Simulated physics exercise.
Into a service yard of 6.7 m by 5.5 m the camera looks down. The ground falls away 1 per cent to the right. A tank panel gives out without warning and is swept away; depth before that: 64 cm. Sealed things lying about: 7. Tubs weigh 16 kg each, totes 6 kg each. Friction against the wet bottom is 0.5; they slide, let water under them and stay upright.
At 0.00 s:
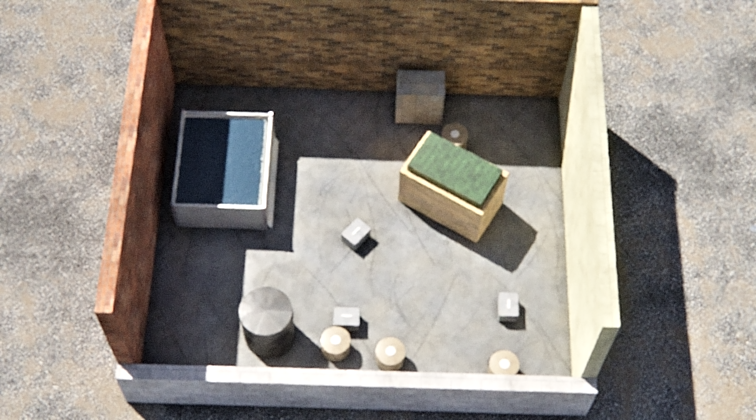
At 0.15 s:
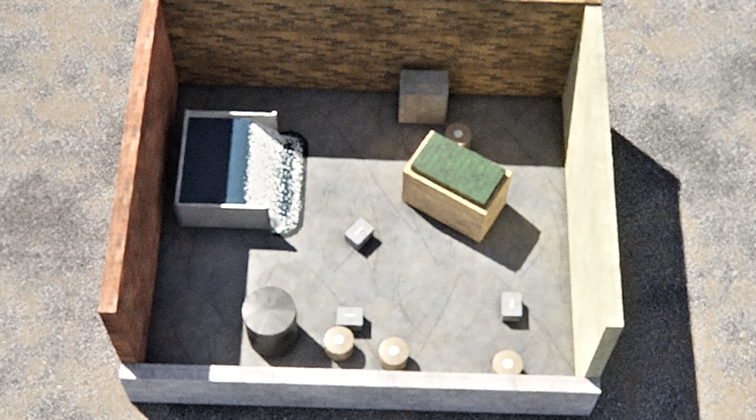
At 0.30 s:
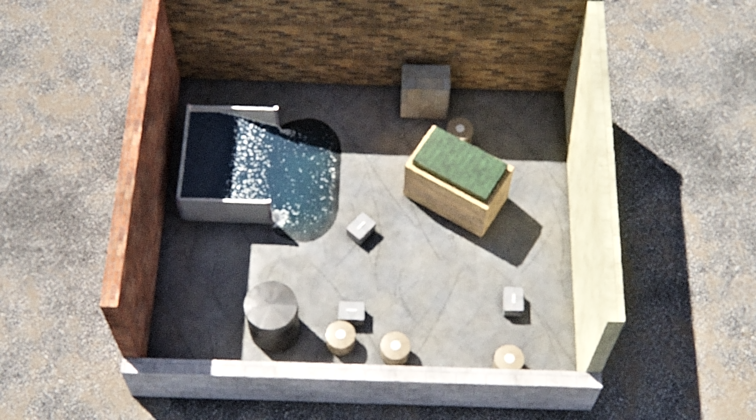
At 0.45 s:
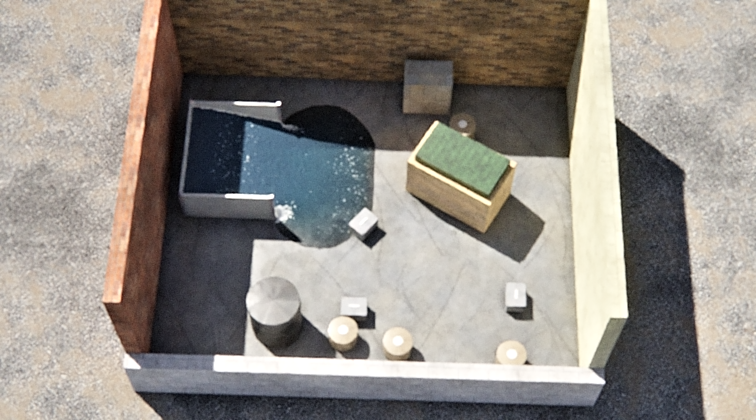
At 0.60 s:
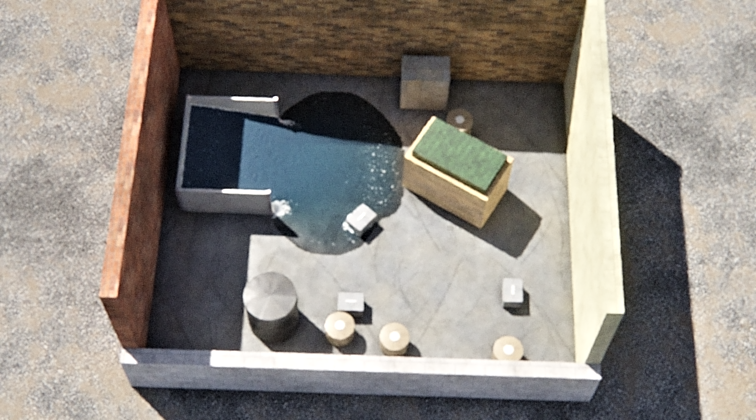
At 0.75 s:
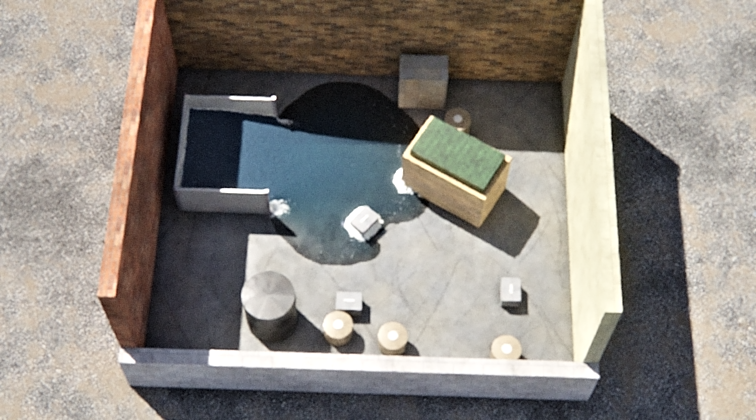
At the start, water stands inside a pale open-topped tank at the left of a walled yard scattered with boxes and round objects. The tank's right side gives way and foaming water pours out, spreading rightward over the floor. It surrounds a small grey box, which barely shifts, and reaches the green-topped crate.
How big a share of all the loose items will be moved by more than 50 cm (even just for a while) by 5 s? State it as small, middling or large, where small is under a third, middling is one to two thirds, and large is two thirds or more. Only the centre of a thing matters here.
Middling.
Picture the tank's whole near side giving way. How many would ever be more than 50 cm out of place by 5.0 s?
That gives 6 of them.
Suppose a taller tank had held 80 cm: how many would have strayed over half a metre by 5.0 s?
The count would be 4.
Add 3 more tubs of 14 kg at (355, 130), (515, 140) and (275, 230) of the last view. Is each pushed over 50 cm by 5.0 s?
Beyond it, beyond it, within it.
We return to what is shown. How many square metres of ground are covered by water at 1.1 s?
Around 12 m2 of it.
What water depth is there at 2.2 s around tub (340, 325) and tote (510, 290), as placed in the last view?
Some 0 cm at the first, some 4 cm at the second.
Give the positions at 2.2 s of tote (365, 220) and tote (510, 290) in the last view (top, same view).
Near (507, 307) and (530, 312).
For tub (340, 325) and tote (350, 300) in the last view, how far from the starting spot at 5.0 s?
Taking them in turn, I get 0 cm for the first and 0 cm for the second.
After 1.1 s 1 of 7 are over 50 cm from their spots; 0 afloat.
After 2.2 s 2 of 7 are over 50 cm from their spots; 1 afloat.
After 3.5 s 3 of 7 are over 50 cm from their spots; 4 afloat.
After 5.0 s 4 of 7 are over 50 cm from their spots, and 4 have been at some point; 4 afloat.
